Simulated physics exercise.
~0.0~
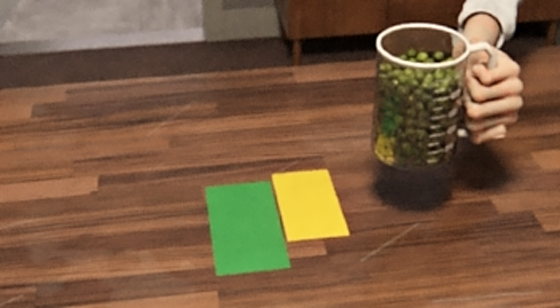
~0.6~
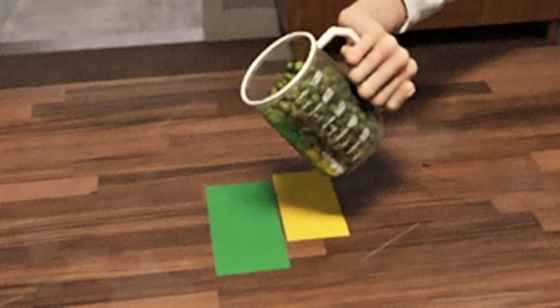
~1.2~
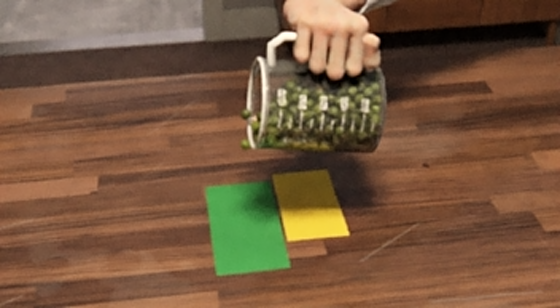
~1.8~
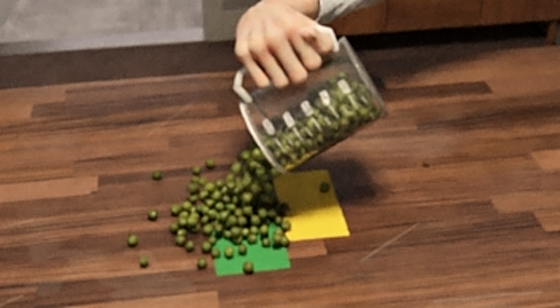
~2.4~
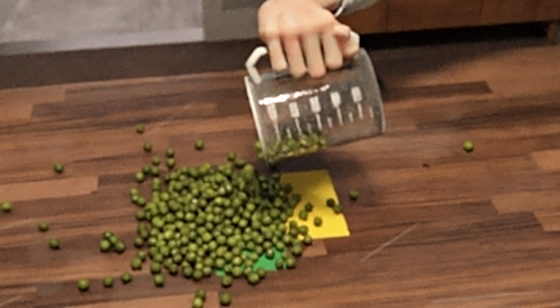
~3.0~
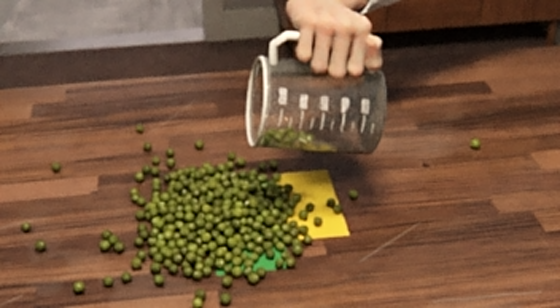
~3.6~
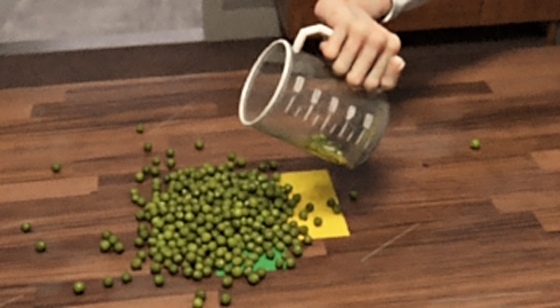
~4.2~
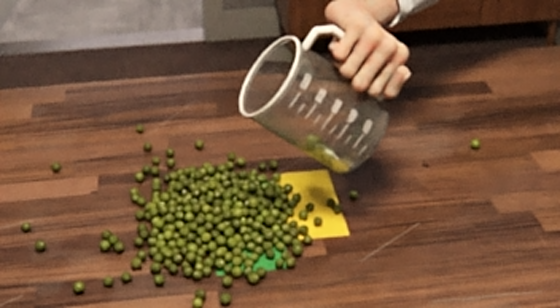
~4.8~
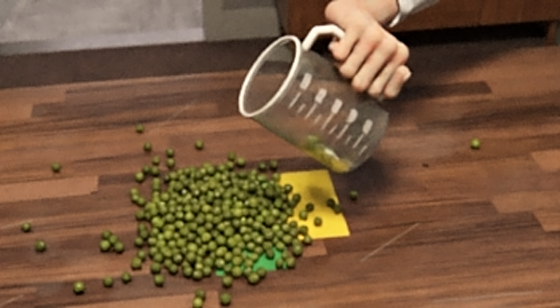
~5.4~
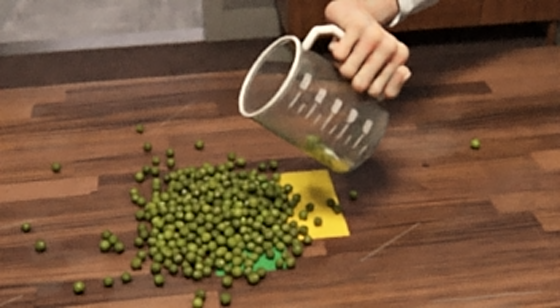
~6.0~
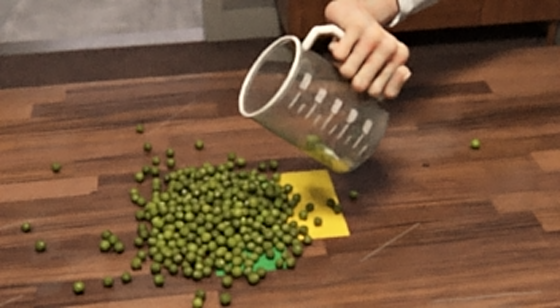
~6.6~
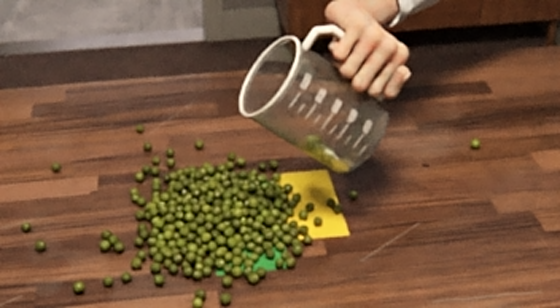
On a wooden table, a hand moves a clear jug of small green olives left and tips it over a green and a yellow mat, spilling them into a pile mostly covering the green mat and the bare wood, then partly rights the nearly empty jug and holds it still.
